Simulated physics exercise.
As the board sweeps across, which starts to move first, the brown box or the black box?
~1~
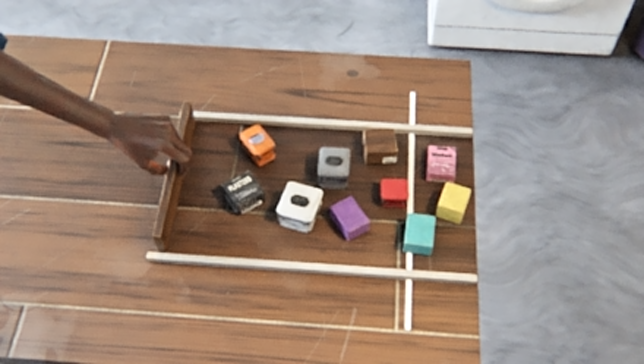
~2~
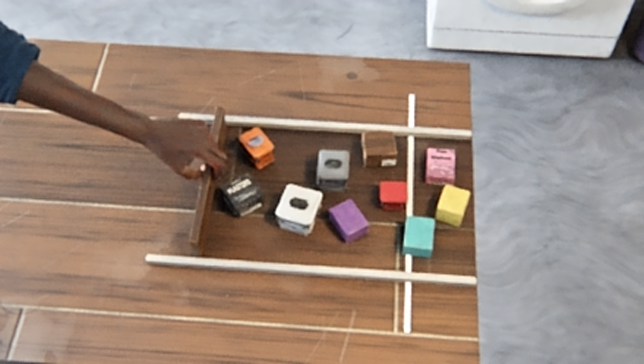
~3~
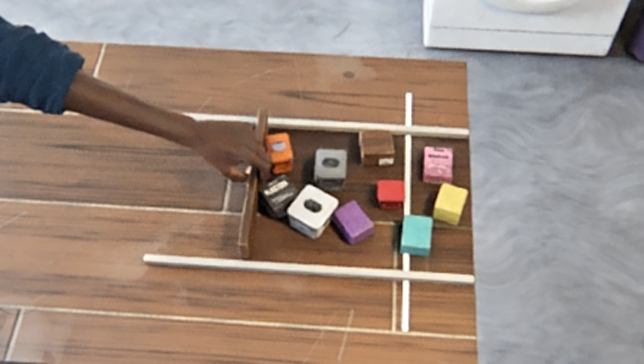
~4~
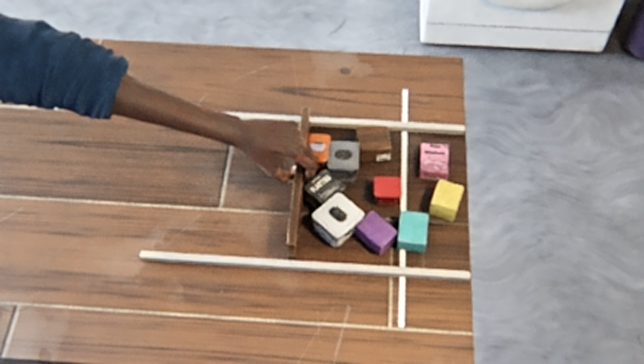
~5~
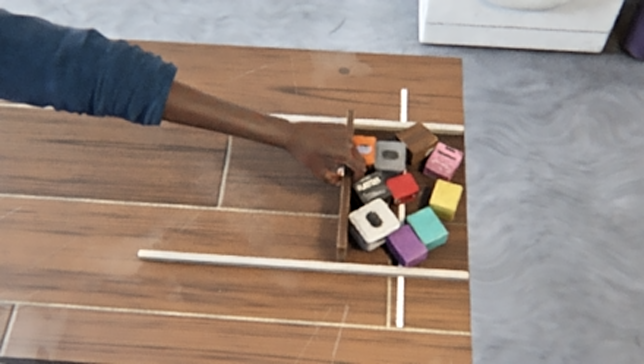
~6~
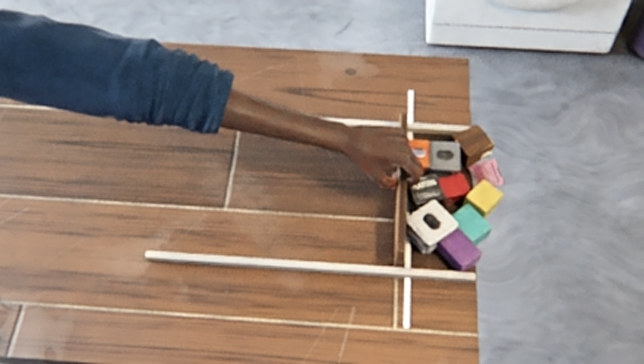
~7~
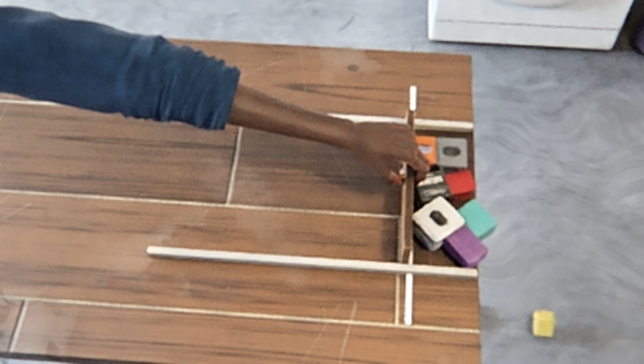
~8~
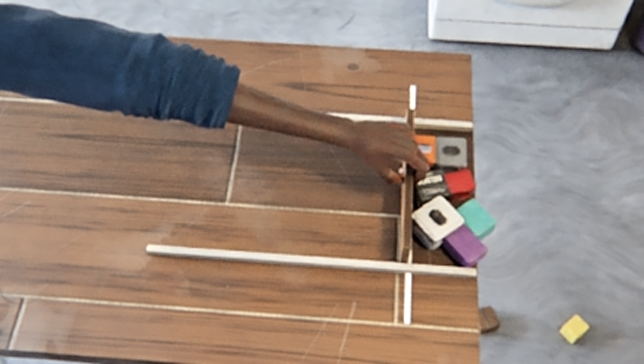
The black box starts to move first, pushed along by the board. The brown box stays put until later, when the bunched boxes are close to the right edge.
